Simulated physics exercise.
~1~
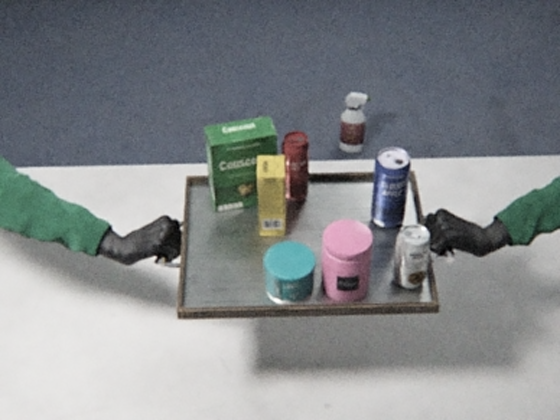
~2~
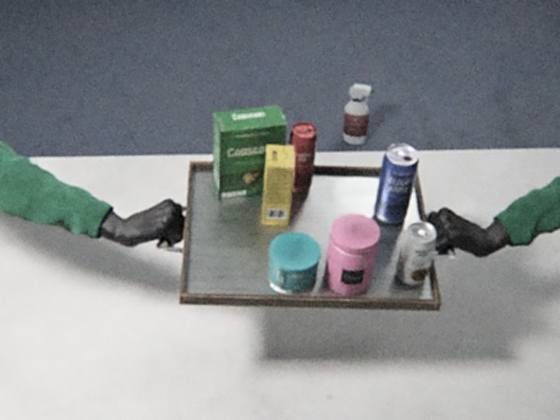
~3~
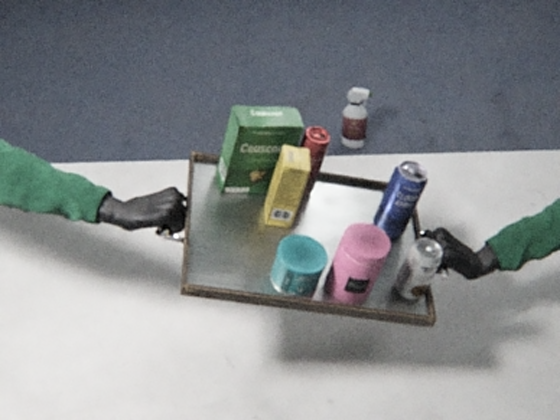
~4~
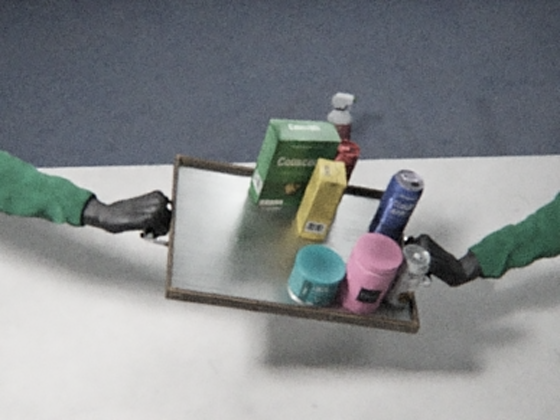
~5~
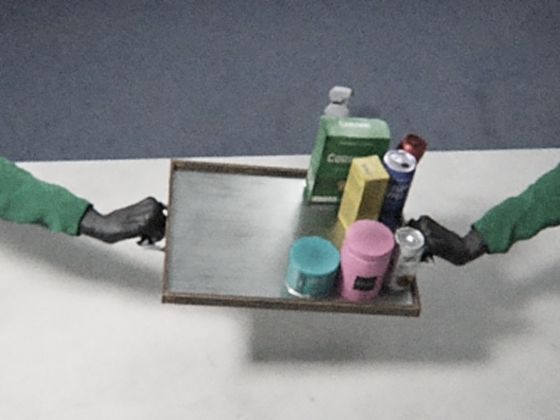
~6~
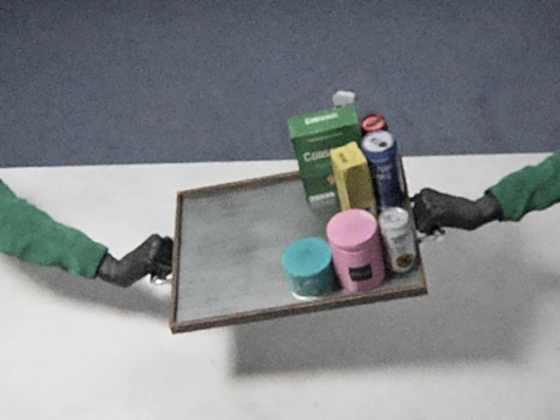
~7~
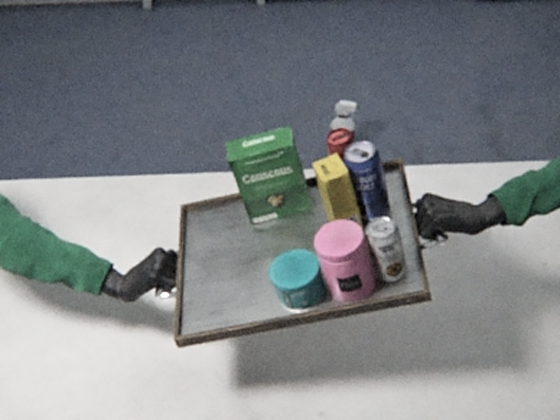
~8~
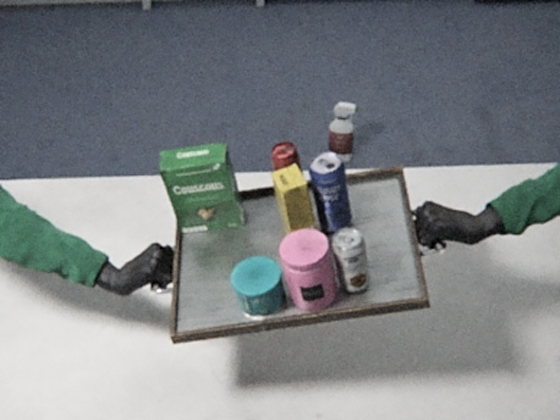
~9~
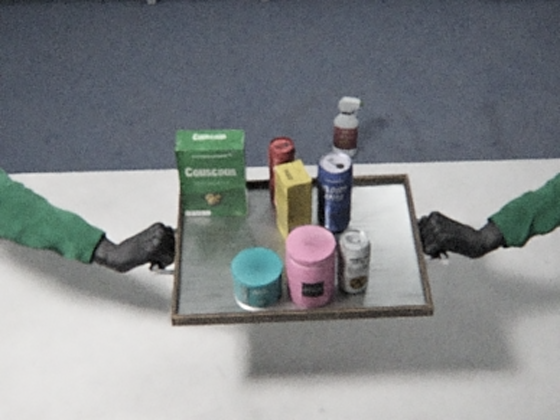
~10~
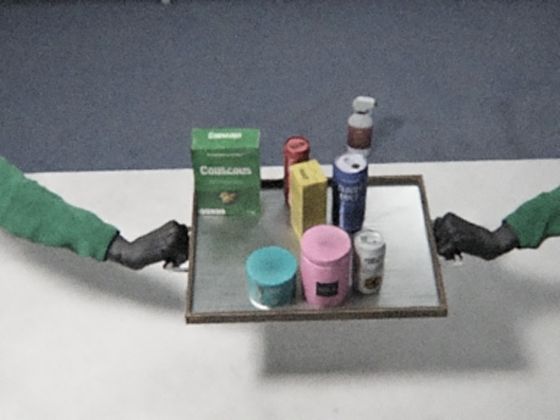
To begin with, two dark hands in green sleeves hold a rectangular tray level, carrying a green packet, yellow carton, red can, blue can, pink jar, turquoise tub and white can. The right edge dips, and the green packet, yellow carton and red can slide right until the items crowd together at that side. The tray then swings the other way, left edge down, and the packet slides far back to the left, with the others shifting left too. Finally the tray levels out, everything still upright, with the blue can, white can and pink jar left of where they started.
